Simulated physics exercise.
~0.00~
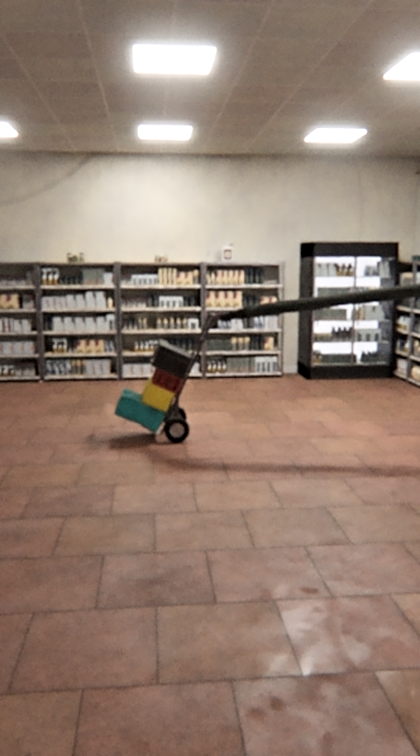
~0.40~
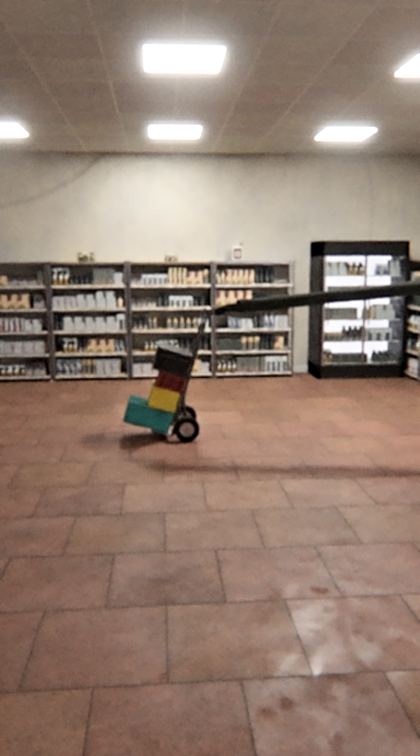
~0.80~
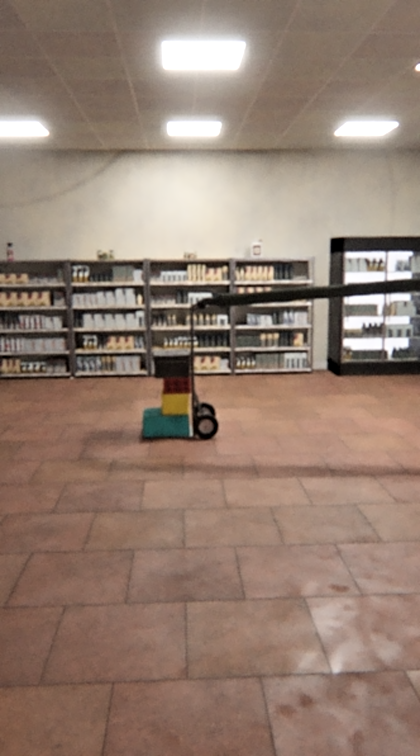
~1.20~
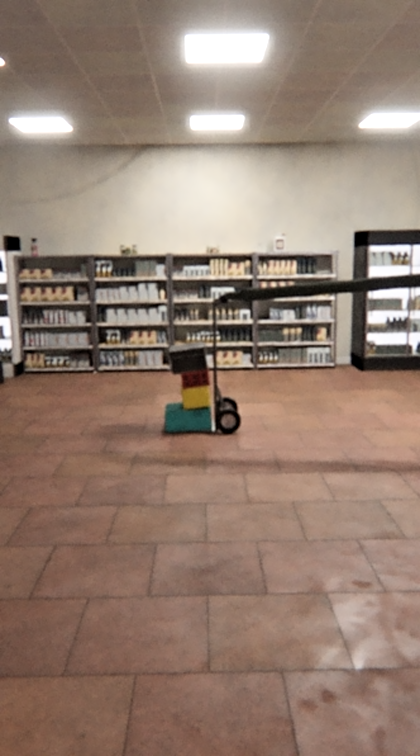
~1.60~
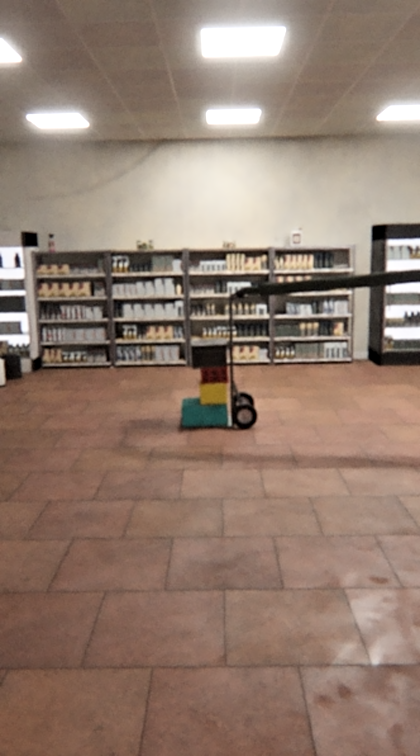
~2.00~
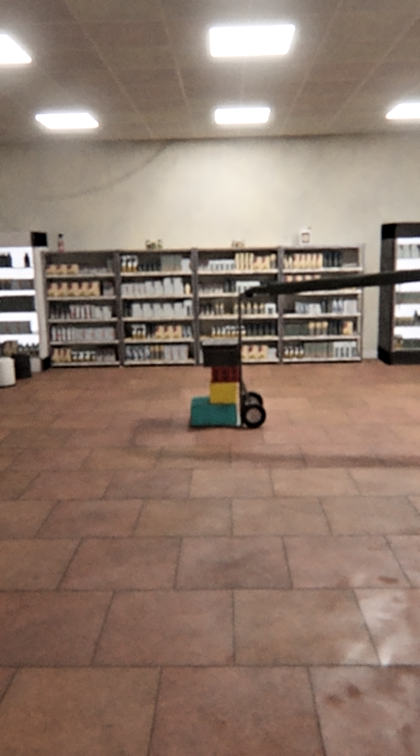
In a shop with tiled floors and stocked shelves, a tilted hand truck carrying a turquoise parcel, yellow tote, red crate and black toolbox swung upright; the upper three leaned briefly, then settled back, and the whole stack ended standing straight.
